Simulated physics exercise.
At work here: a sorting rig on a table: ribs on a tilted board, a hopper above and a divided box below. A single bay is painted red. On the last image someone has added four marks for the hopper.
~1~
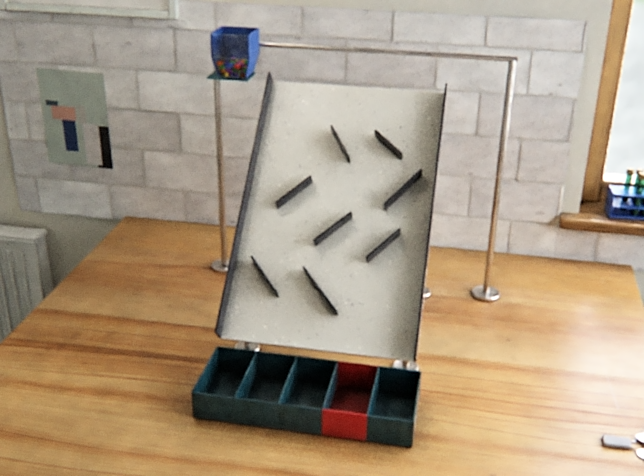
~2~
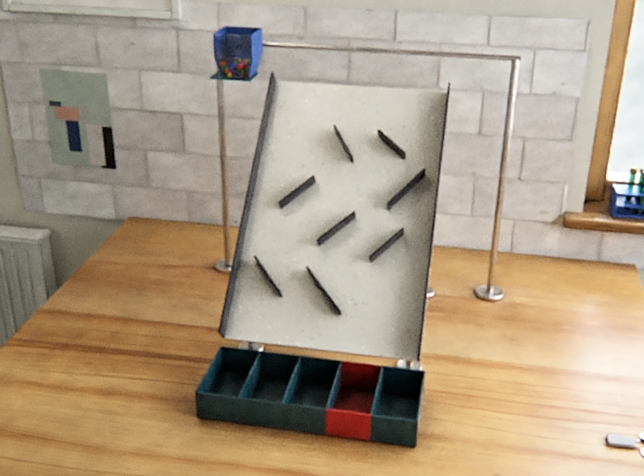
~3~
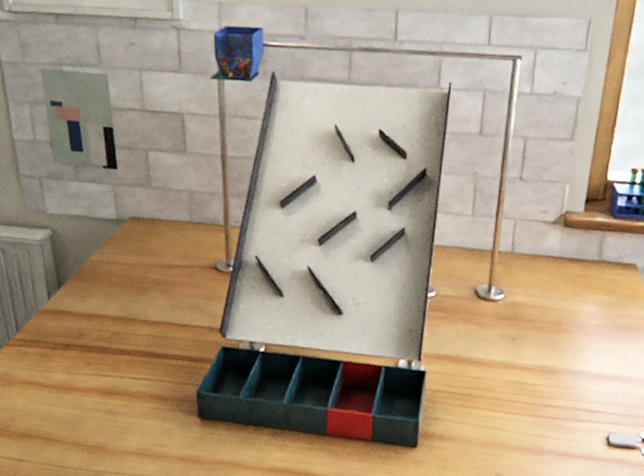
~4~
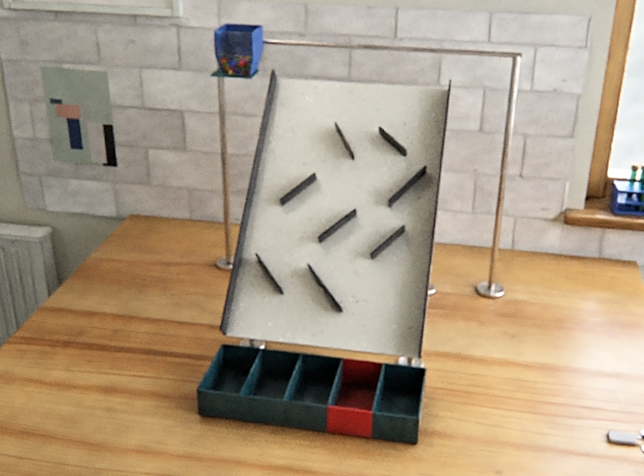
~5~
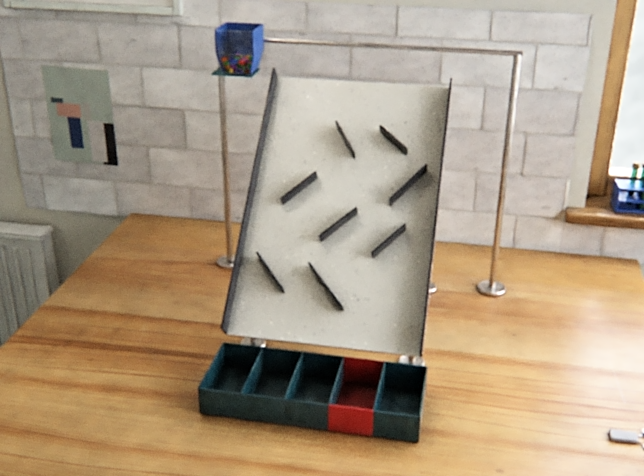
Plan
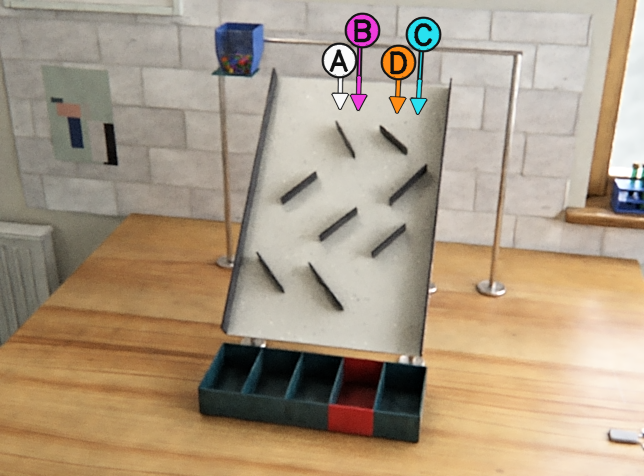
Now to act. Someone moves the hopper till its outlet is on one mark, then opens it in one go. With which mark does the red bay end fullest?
Choose B.
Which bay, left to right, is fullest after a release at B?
The fourth from the left.
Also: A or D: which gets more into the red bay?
The answer is D.
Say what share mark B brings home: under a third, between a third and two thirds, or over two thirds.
Over two thirds.
On the marked copy, mark A meets the board at (340, 103); mark B meets the board at (358, 104); mark C meets the board at (418, 108); mark D meets the board at (397, 107).
With A, roughly a third in the red bay, roughly two thirds in other bays.
With B, the larger part in the red bay, about a tenth in other bays.
With C, roughly two thirds in the red bay, roughly a quarter in other bays, about a tenth held on the board.
With D, roughly half in the red bay, roughly half in other bays, just a few held on the board, just a few outside the box.
